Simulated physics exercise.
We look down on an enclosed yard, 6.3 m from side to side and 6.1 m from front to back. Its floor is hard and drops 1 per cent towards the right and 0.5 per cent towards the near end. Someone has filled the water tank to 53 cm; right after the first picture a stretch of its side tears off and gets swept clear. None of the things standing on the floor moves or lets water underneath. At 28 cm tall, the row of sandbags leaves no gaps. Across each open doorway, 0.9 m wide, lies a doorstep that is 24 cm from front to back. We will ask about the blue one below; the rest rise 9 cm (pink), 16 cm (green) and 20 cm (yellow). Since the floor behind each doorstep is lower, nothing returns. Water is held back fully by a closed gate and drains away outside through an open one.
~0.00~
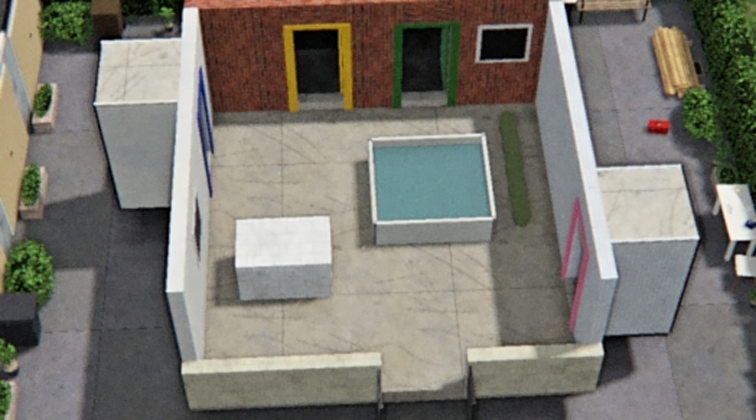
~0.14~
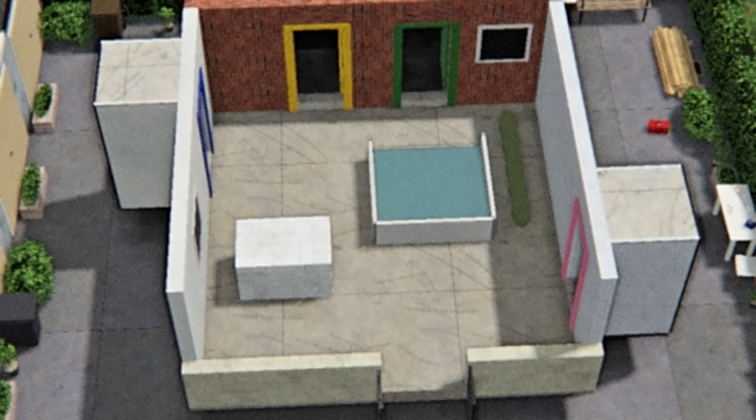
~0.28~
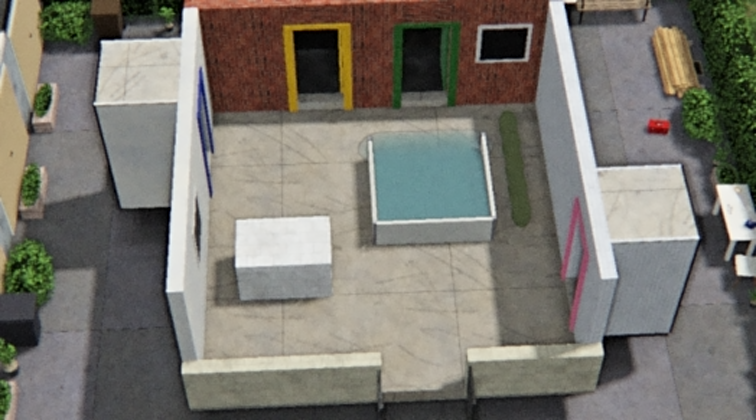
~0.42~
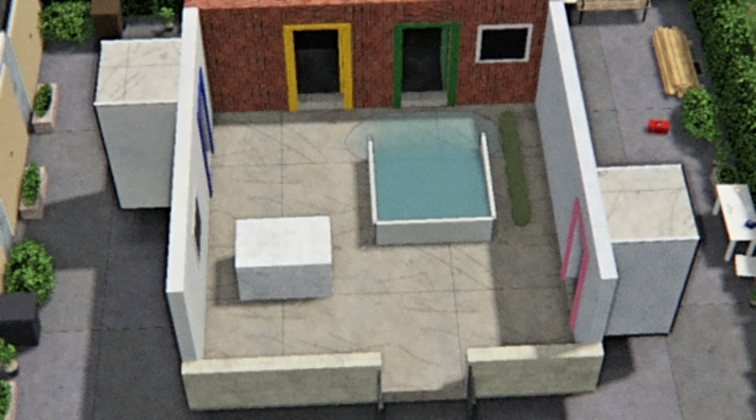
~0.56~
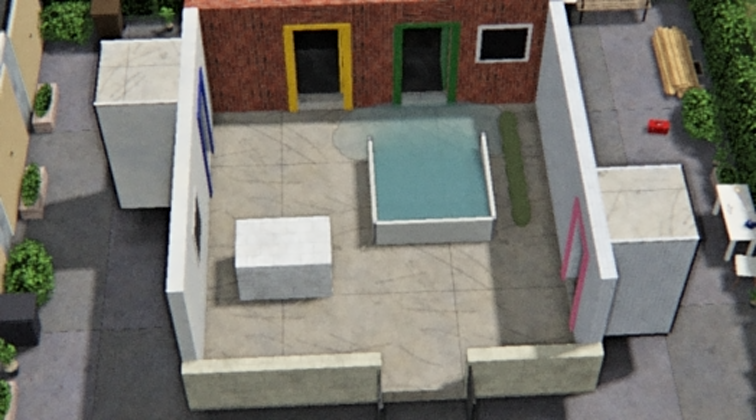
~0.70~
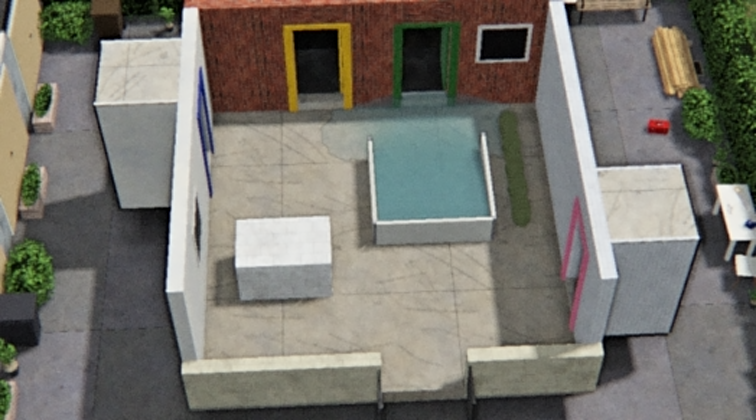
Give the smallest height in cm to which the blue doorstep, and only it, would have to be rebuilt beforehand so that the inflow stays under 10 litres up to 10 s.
Roughly 9.5 cm.
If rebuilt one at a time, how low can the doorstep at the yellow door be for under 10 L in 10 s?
Yellow door - some 9.5 centimetres.
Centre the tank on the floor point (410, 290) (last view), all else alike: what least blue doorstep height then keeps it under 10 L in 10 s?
It should be around 7.5 cm high.
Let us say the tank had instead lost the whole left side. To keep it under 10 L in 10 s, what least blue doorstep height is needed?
Minimum height: Approx. 20 cm.
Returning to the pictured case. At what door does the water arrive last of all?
The pink one.
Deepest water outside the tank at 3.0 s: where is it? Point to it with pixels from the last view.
(528, 108).
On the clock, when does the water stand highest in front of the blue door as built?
3.4 s.
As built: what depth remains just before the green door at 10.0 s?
The depth there is around 7.0 cm.
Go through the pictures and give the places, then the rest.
In the first frame, the water tank at (430, 180) is whole and still, 53 cm deep; the blue door at (205, 137) is dry.
In the second frame, the front is at a hidden place, 0.2 m from the gap on the far side; 0.4 m2 of floor is wet, 53 cm left at the back.
In the third frame, the gap is on the far side, the front 0.6 m out at (373, 137); the back of the water tank holds 53 cm.
In the fourth frame, the gap is on the far side, the front 1.1 m out at (402, 115); the back of the water tank holds 53 cm.
In the fifth frame, the front is at (408, 98), 1.4 m from the gap on the far side; 3.6 m2 of floor is wet, 51 cm left at the back.
In the sixth frame, water pours out on the far side and has run 1.5 m, to (401, 96); about 10 cm deep outside, 46 cm at the back; 2.6 m in a straight line remain to the blue door at (205, 137).
After 1.4 s water covers 15 % of the floor, deepest (36 cm) near (418, 112); it has not reached the blue door.
After 3.0 s water covers 35 % of the floor, deepest (28 cm) near (528, 108); 13 cm at the blue door, 0 litres in over its 11 cm doorstep.
After 10.0 s water covers 90 % of the floor, deepest (10 cm) near (369, 240); 2 cm at the blue door, 4 litres in over its 11 cm doorstep.
At the blue door as built, the water arrived by 2.6 s and peaked near 13 cm at 3.4 s.
With a doorstep of 8.5 cm, 15 litres would have come in within the 10 s; with 11.5 cm, 3 litres. So under 10 litres takes about 9.5 cm.
